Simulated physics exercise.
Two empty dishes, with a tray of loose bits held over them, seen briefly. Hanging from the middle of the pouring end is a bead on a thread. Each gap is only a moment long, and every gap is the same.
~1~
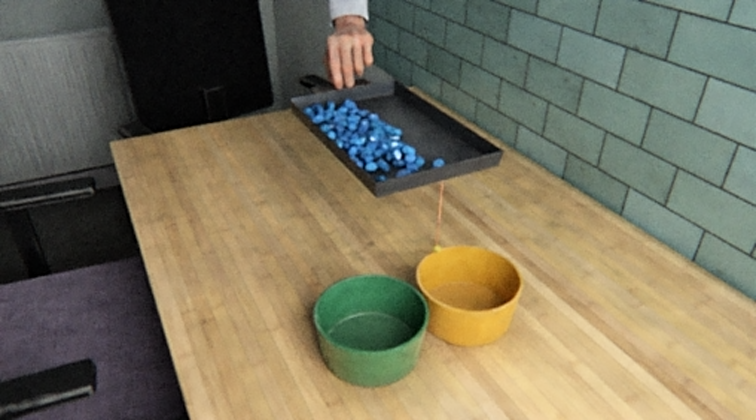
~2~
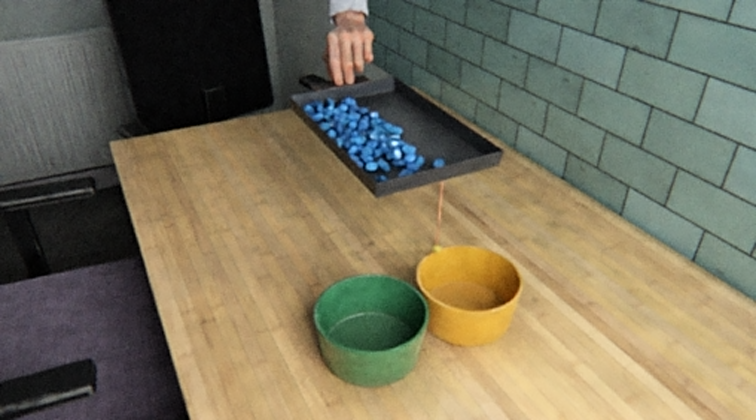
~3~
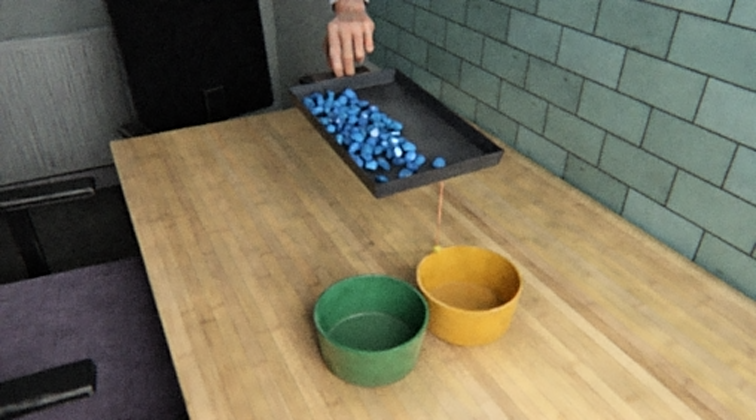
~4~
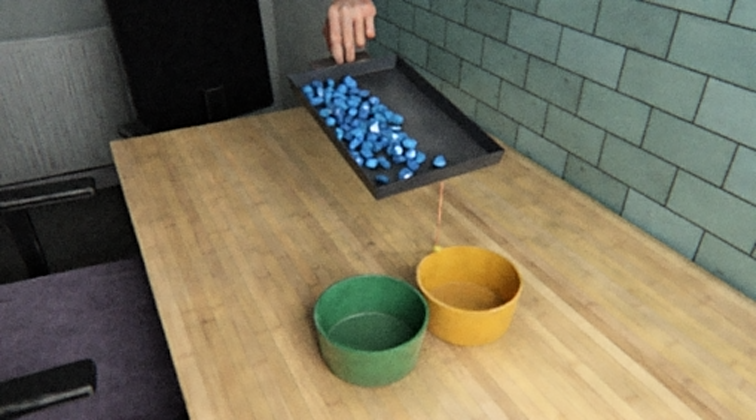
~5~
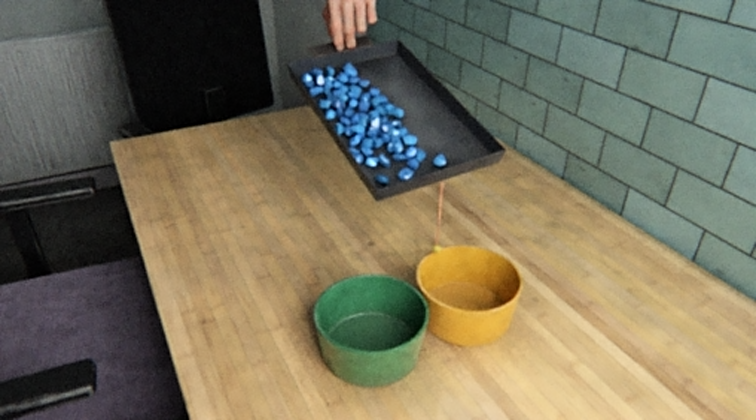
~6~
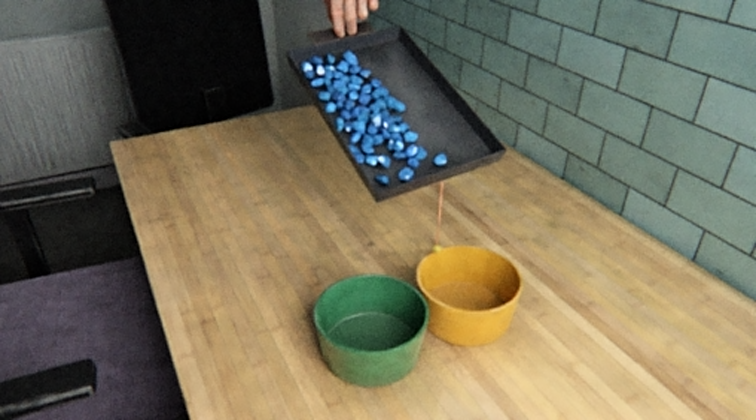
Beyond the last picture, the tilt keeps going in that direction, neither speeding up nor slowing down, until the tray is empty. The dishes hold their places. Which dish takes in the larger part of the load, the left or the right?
The left dish.
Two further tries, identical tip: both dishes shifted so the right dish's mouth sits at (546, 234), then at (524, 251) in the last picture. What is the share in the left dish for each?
It comes to near 20 per cent the first time and near 60 per cent the second time.
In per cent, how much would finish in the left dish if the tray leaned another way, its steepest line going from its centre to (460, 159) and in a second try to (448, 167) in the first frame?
The first gives 0 %, the second 0 %.
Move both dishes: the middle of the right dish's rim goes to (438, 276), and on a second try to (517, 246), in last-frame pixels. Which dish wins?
The dish to the right, then the dish to the left.
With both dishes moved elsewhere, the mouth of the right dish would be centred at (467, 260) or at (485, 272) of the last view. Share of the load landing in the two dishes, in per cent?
You'd get near 80 percent first and near 100 percent next.
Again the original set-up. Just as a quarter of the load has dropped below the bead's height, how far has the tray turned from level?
Somewhere near 85 degrees, I'd say.
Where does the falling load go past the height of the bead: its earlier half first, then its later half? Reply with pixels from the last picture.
(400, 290) first, (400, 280) later.
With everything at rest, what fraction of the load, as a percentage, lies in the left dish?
Around 70 in every hundred pieces.
Soon after the last picture, tray tipped steeply; nearly all on the tray; a stray few in the air.
A little later, tray tipped right over; about a quarter on the tray; about half in the left dish; a small part in the right dish; a small part outside both; a small part in the air.
Later still, tray tipped past a quarter turn; about two thirds in the left dish; about a quarter in the right dish; a small part outside both.
At rest, tray tipped past a quarter turn; about two thirds in the left dish; about a quarter in the right dish; a small part outside both.
